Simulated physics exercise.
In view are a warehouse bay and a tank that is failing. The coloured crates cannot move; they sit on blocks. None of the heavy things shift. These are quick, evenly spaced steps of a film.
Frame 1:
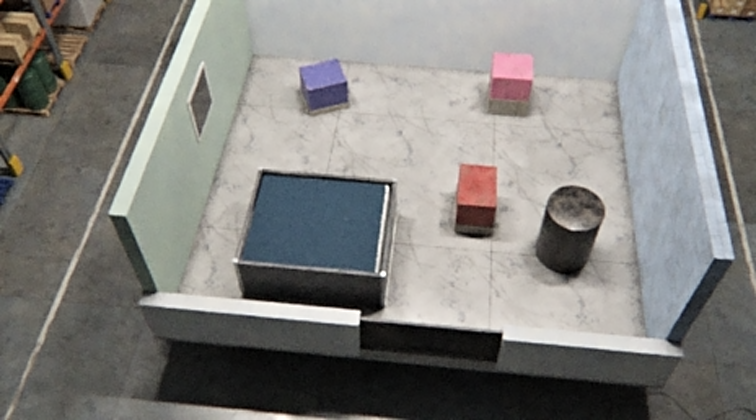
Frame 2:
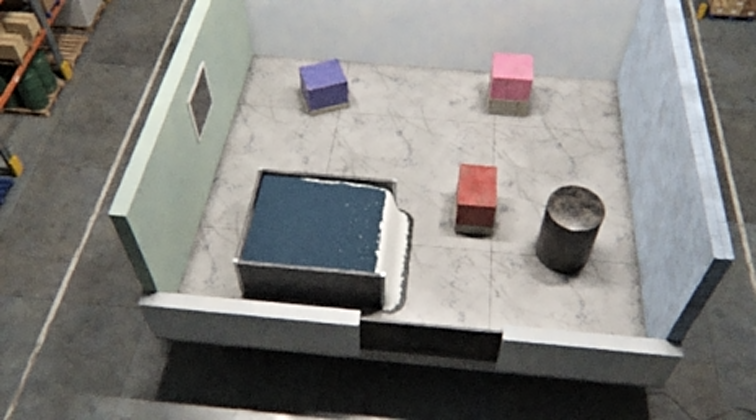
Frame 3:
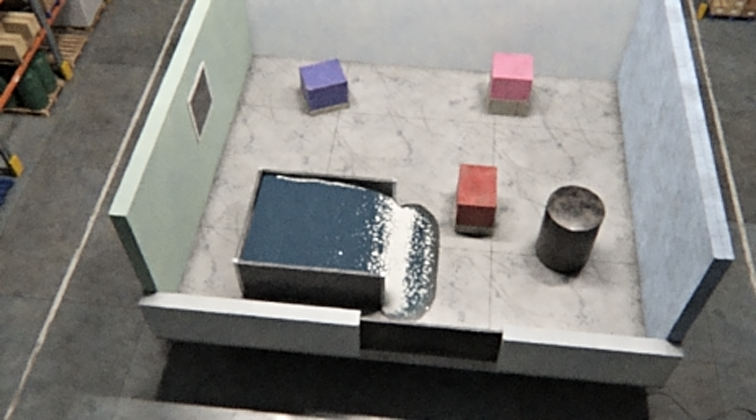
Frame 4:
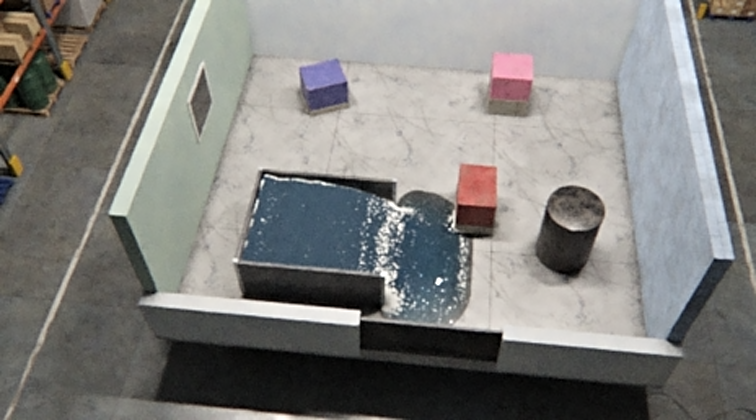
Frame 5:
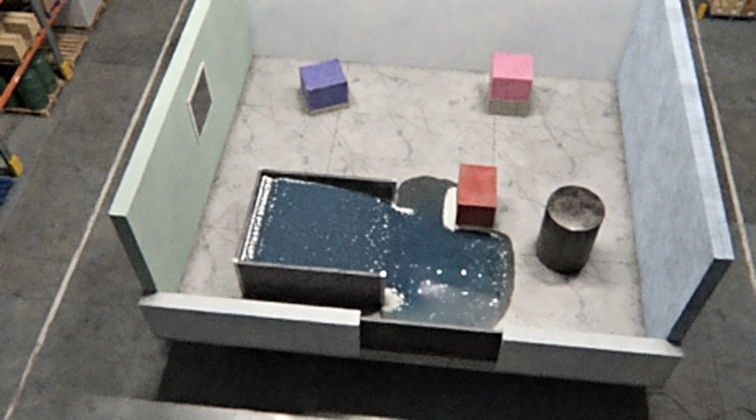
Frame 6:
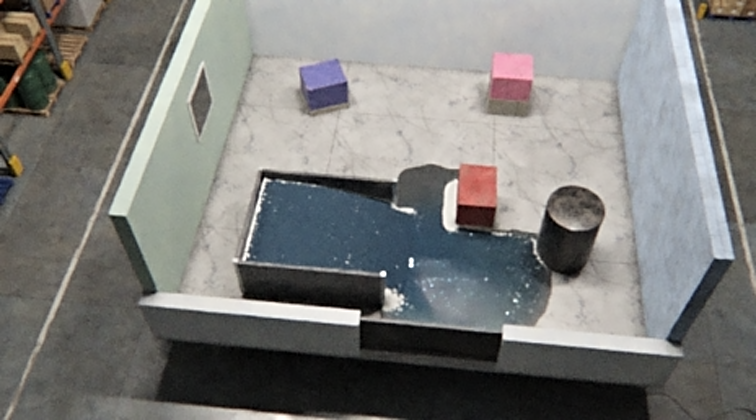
The footage shows a walled enclosure in a warehouse bay, where a tank's right side gives way and dark blue water pours out, spreading rightward across the pale floor, around a red block and up to a dark cylinder.
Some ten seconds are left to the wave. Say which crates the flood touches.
Blue crate: Doused, pink crate: Clear, red crate: Doused.
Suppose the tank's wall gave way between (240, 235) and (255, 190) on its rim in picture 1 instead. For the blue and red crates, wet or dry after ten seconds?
Blue: Overtopped; red: Not reached.
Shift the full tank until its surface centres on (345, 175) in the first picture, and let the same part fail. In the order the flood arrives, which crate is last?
I'd go with the one in blue.
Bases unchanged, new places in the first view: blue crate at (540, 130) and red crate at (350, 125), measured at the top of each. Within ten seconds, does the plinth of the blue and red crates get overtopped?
My reading: The blue crate is topped; the red crate escapes it.
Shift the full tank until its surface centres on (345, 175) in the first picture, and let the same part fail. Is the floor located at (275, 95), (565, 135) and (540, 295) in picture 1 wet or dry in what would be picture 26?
First unwetted; next drenched; last drenched.
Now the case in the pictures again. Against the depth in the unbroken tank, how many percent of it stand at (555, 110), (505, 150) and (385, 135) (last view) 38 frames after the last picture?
Some 25, 8 and 2 in a hundred.
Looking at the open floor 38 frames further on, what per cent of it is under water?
About 75 percent.
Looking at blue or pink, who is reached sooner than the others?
Simply the crate marked pink.
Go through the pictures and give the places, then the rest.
The tank at (319, 223) is whole and still, in the first frame.
The front is at (386, 310), out from the gap at (387, 249), in the second frame.
The front is at (415, 316), out from the gap at (387, 249), in the third frame.
Water pours out at (387, 251) and has run to a hidden place, in the fourth frame.
Water pours out at (387, 251) and has run to (504, 305), in the fifth frame.
The front is at (545, 296), out from the gap at (387, 251), in the sixth frame.
A moment on, water covers 30 % of the floor; the blue crate not reached, the pink crate not reached, the red crate water round its plinth.
Next, water covers 55 % of the floor; the blue crate not reached, the pink crate water round its plinth, the red crate water round its plinth.
Then, water covers 70 % of the floor; the blue crate water round its plinth, the pink crate water round its plinth, the red crate water round its plinth.
Later, water covers 75 % of the floor; the blue crate water round its plinth, the pink crate water round its plinth, the red crate water round its plinth.
In the end, water covers 100 % of the floor; the blue crate was topped, the pink crate stayed above the water, the red crate was topped.
